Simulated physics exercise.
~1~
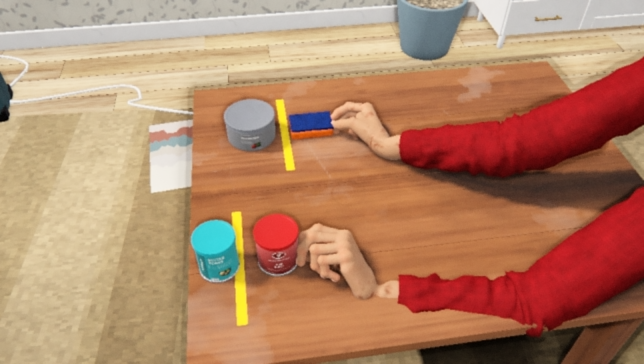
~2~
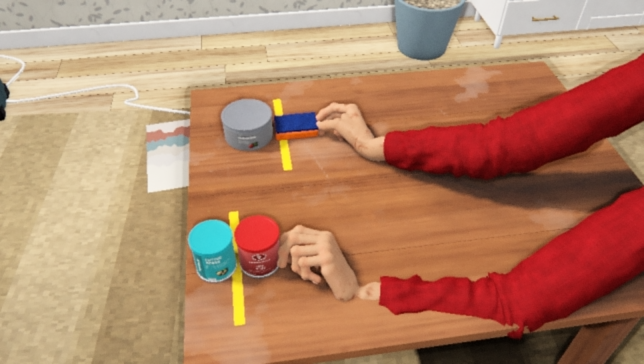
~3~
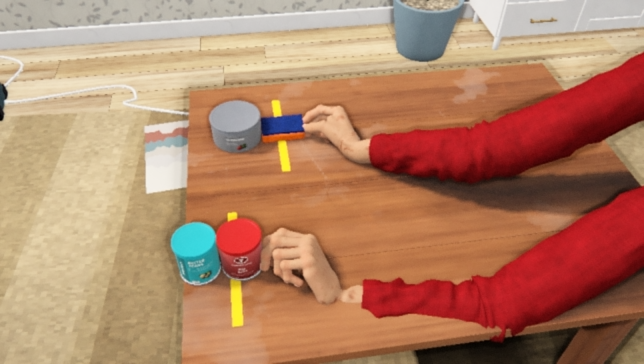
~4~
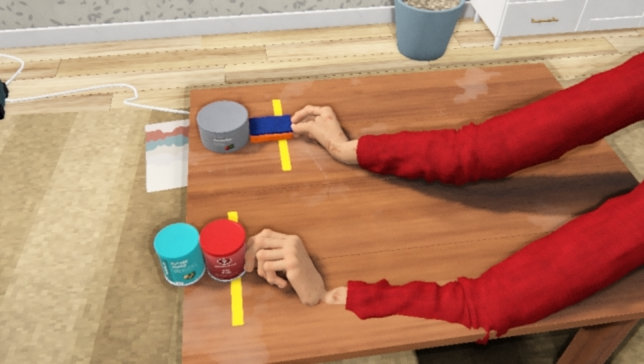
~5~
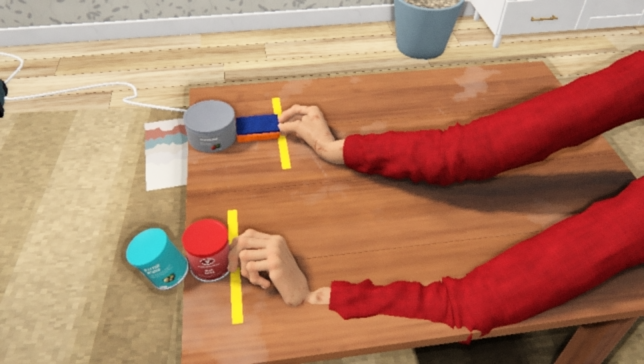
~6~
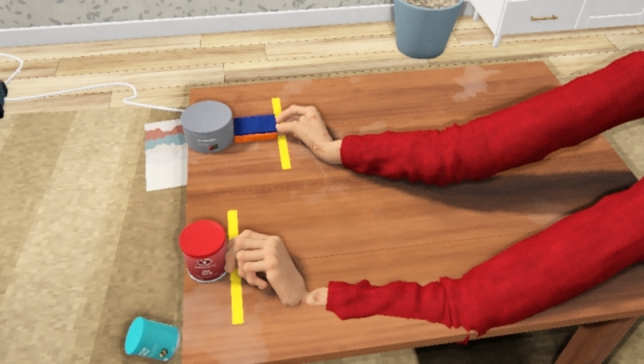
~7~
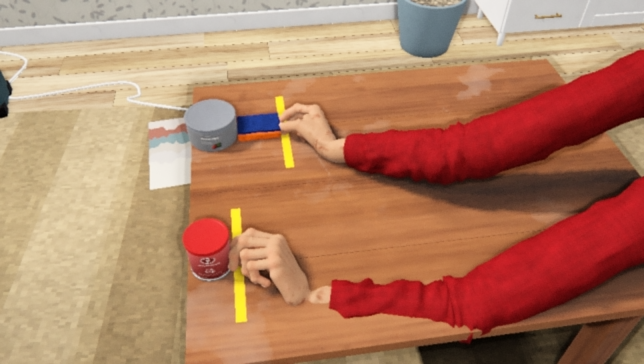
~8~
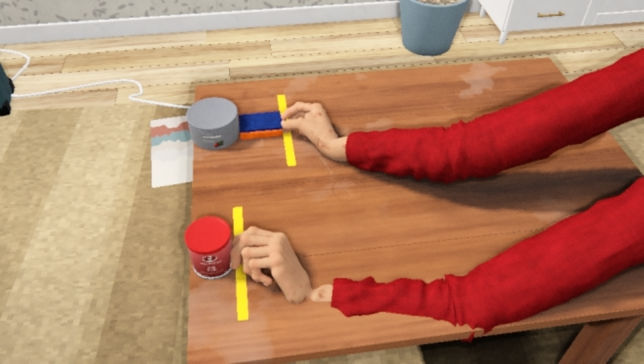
Two red-sleeved arms slowly pushed a red pot and an orange and blue sponge left across a wooden table, moving a turquoise pot and a grey tub ahead of them, until the turquoise pot tipped off the edge and the grey tub stayed on.
